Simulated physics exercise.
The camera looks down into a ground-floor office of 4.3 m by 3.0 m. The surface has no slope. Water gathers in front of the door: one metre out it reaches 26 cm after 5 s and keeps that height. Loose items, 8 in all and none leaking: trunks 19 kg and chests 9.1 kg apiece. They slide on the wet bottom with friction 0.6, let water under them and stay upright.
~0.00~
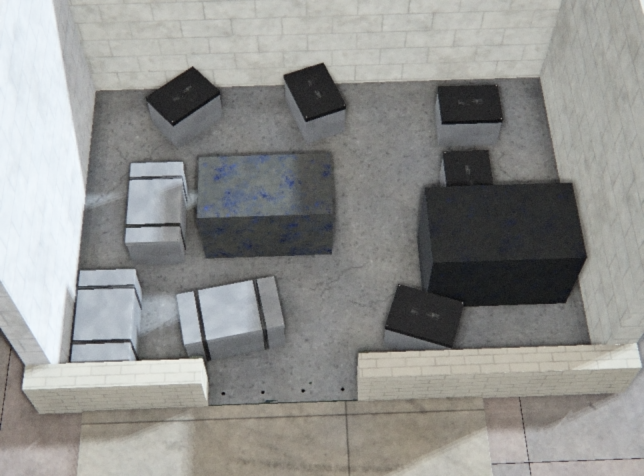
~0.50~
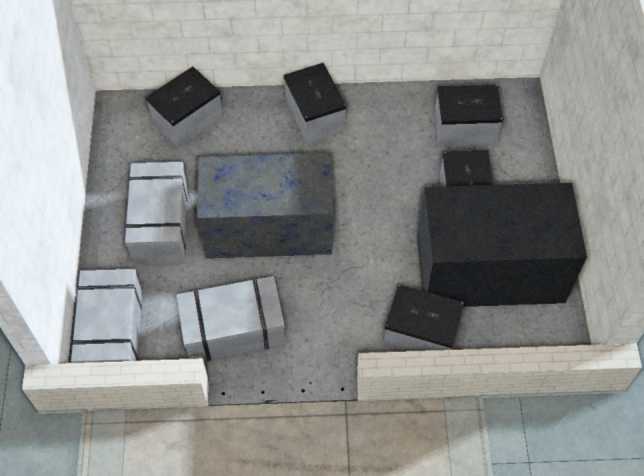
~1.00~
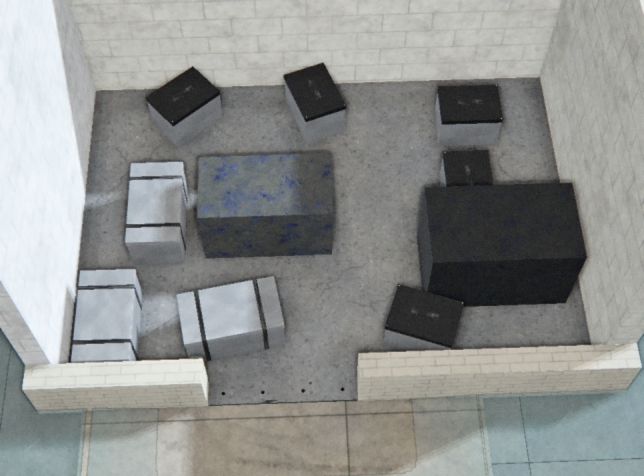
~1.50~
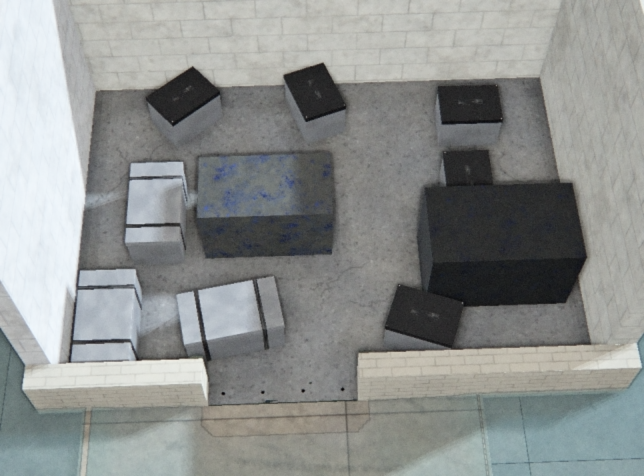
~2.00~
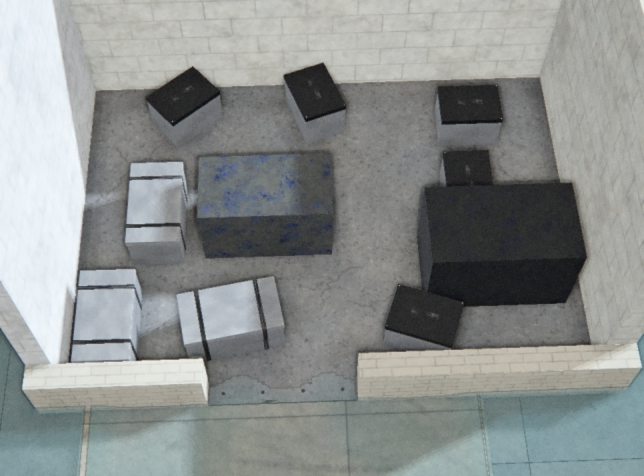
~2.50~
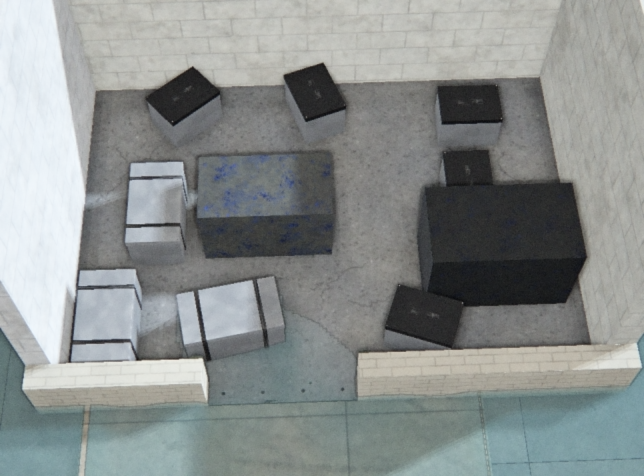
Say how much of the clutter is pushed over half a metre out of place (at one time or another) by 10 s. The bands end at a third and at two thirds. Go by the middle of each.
It is two thirds or above.
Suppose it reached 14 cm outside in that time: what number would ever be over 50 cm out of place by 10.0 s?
Then 1.
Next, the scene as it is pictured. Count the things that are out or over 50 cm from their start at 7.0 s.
By then 2.
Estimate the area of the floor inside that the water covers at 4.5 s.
Roughly 4.0 m2.
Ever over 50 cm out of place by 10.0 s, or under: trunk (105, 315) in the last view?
It is under.
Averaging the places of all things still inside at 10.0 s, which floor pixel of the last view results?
At about (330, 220).
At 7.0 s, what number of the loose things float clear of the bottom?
2 of them.
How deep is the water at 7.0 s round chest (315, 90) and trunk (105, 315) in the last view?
Roughly 4 and 13 cm.
After 3.5 s 0 of 8 are over 50 cm from their spots; 0 afloat.
After 4.5 s 1 of 8 are over 50 cm from their spots; 0 afloat.
After 7.0 s 2 of 8 are over 50 cm from their spots; 2 afloat.
After 10.0 s 6 of 8 are over 50 cm from their spots, and 6 have been at some point; 8 afloat.
